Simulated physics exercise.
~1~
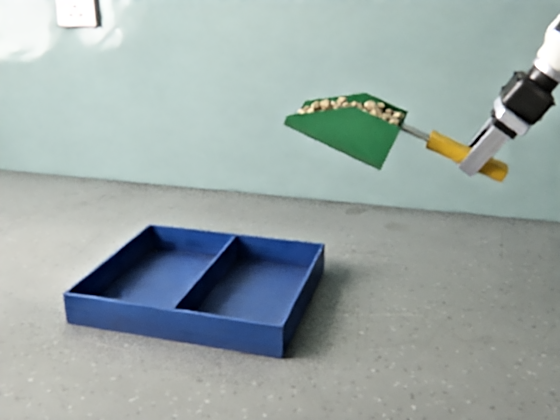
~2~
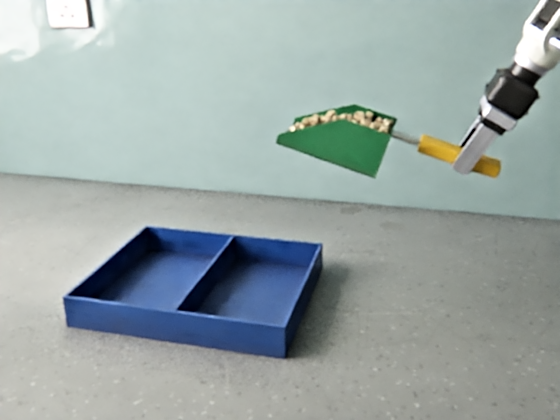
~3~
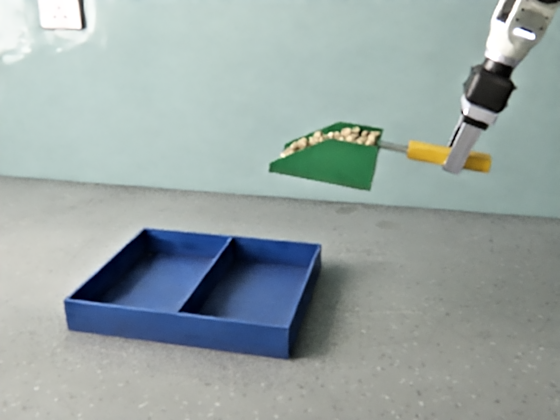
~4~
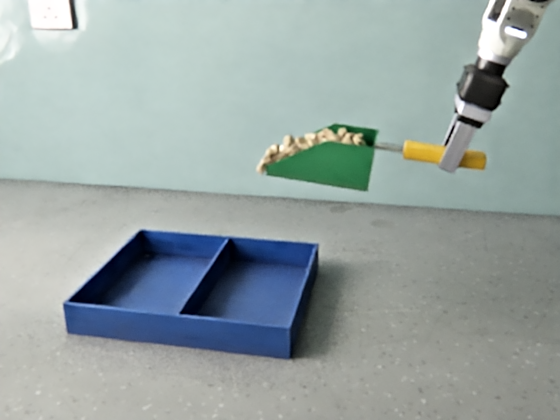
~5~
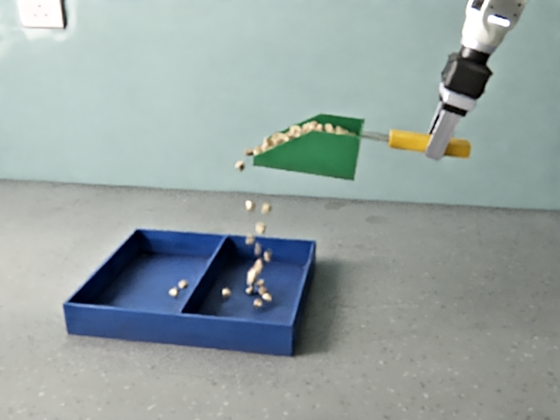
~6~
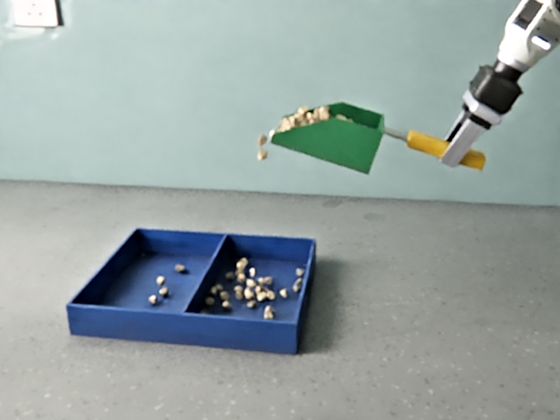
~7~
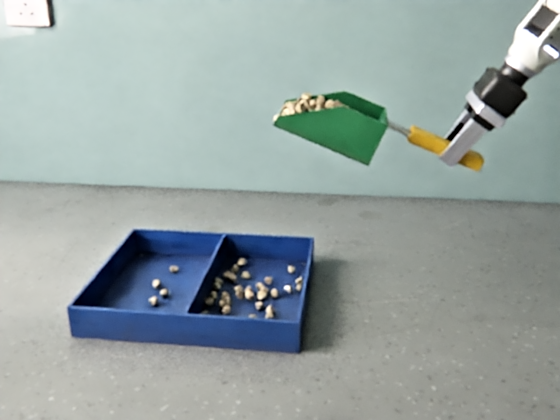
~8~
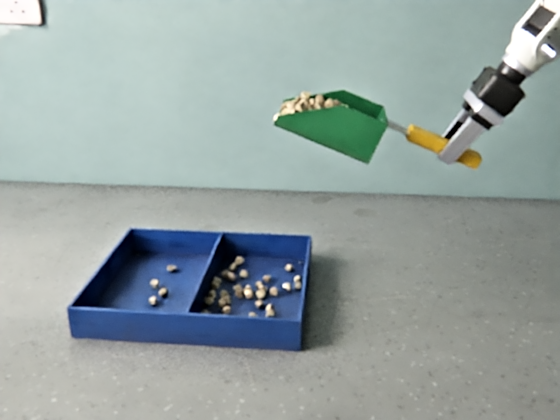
At first, a robot arm holds a green scoop heaped with small pale pebbles by its yellow handle, above and to the right of a blue tray split in two by a cross wall. The arm carries the scoop left and slightly down while its open front tips lower, and the pebbles slide toward the lip. Some then spill in a stream, most landing in the right part and a few in the left. The arm tilts the scoop back and draws it right, and the spill stops. Finally it holds still, with most pebbles still in the scoop.
